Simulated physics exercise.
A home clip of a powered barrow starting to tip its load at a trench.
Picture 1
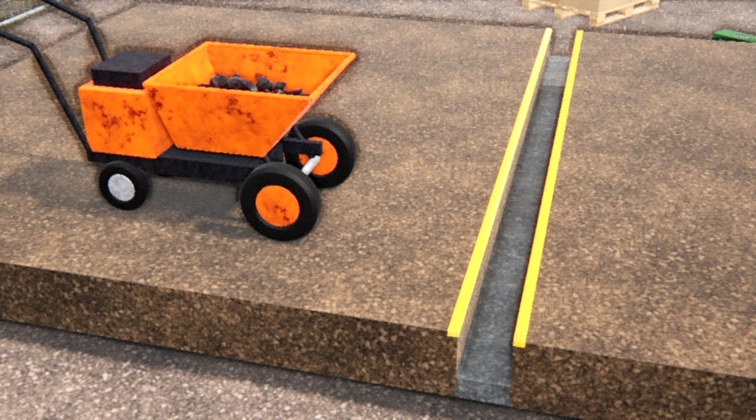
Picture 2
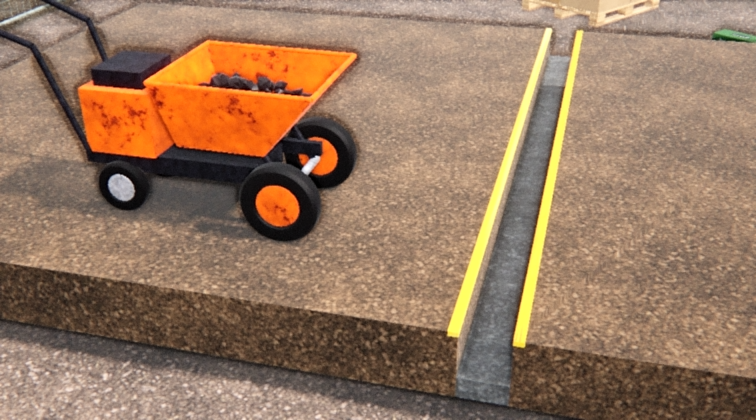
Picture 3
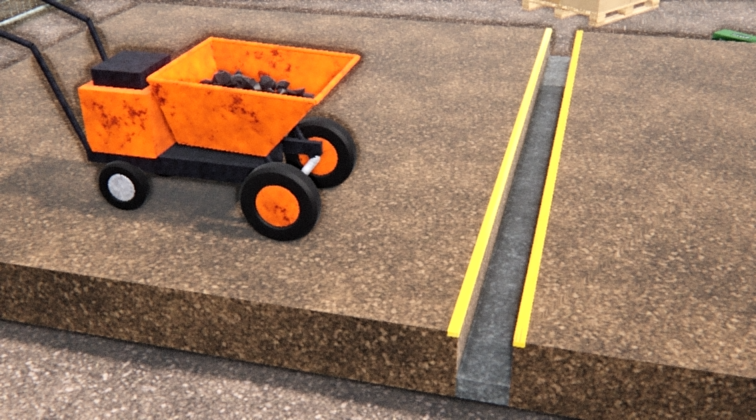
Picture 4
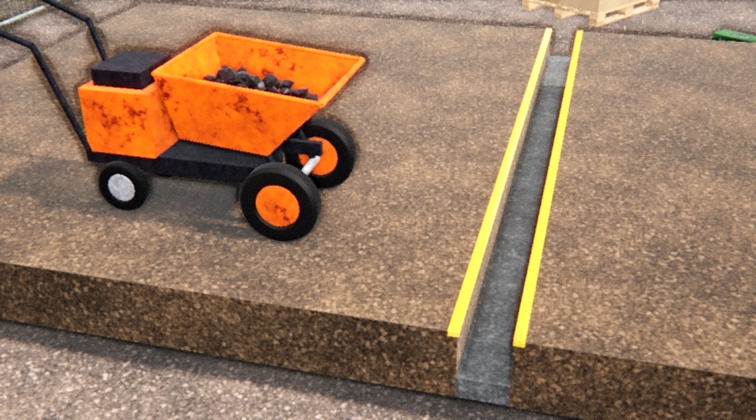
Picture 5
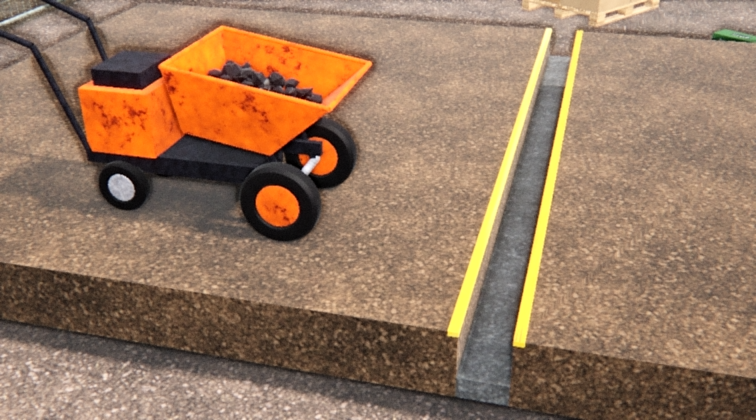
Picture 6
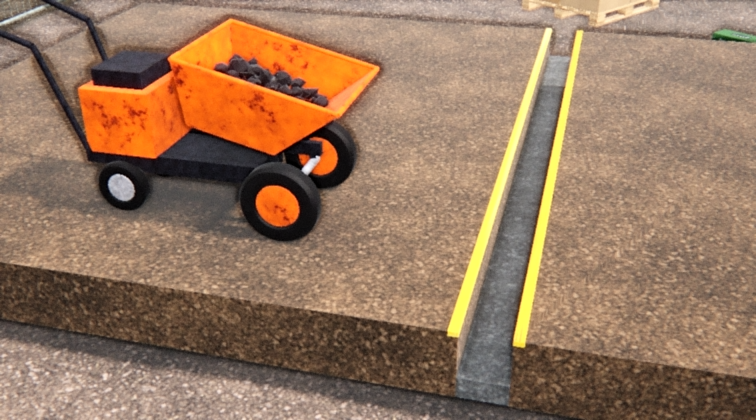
Orange motorised barrow standing still left of a narrow yellow-edged trench, its skip of dark lumps slowly tilting slightly to the right.
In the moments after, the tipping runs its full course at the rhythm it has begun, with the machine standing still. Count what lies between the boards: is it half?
The trench takes under half.
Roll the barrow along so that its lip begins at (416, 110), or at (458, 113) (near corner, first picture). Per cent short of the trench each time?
The first gives 0 %, the second 0 %.
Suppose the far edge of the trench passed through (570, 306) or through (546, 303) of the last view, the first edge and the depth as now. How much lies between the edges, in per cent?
First some 20, then 20 per cent.
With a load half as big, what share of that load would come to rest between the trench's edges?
About 10 per cent.
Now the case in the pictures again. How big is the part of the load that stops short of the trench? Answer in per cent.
Roughly 65 in a hundred.
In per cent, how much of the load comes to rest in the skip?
Close to 20 per cent.
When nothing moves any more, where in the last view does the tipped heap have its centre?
Close to (454, 224).
Just after the last frame, skip tipped steeply; every one in the skip.
A moment on, skip tipped right over; almost all in the skip; about a tenth short of the trench; just a few falling.
Further on, skip tipped right over; roughly a quarter in the skip; roughly two thirds short of the trench; about a tenth in or heaped over the trench; just a few beyond it.
When it is over, skip tipped right over; roughly a quarter in the skip; roughly two thirds short of the trench; roughly a quarter in or heaped over the trench; just a few beyond it.
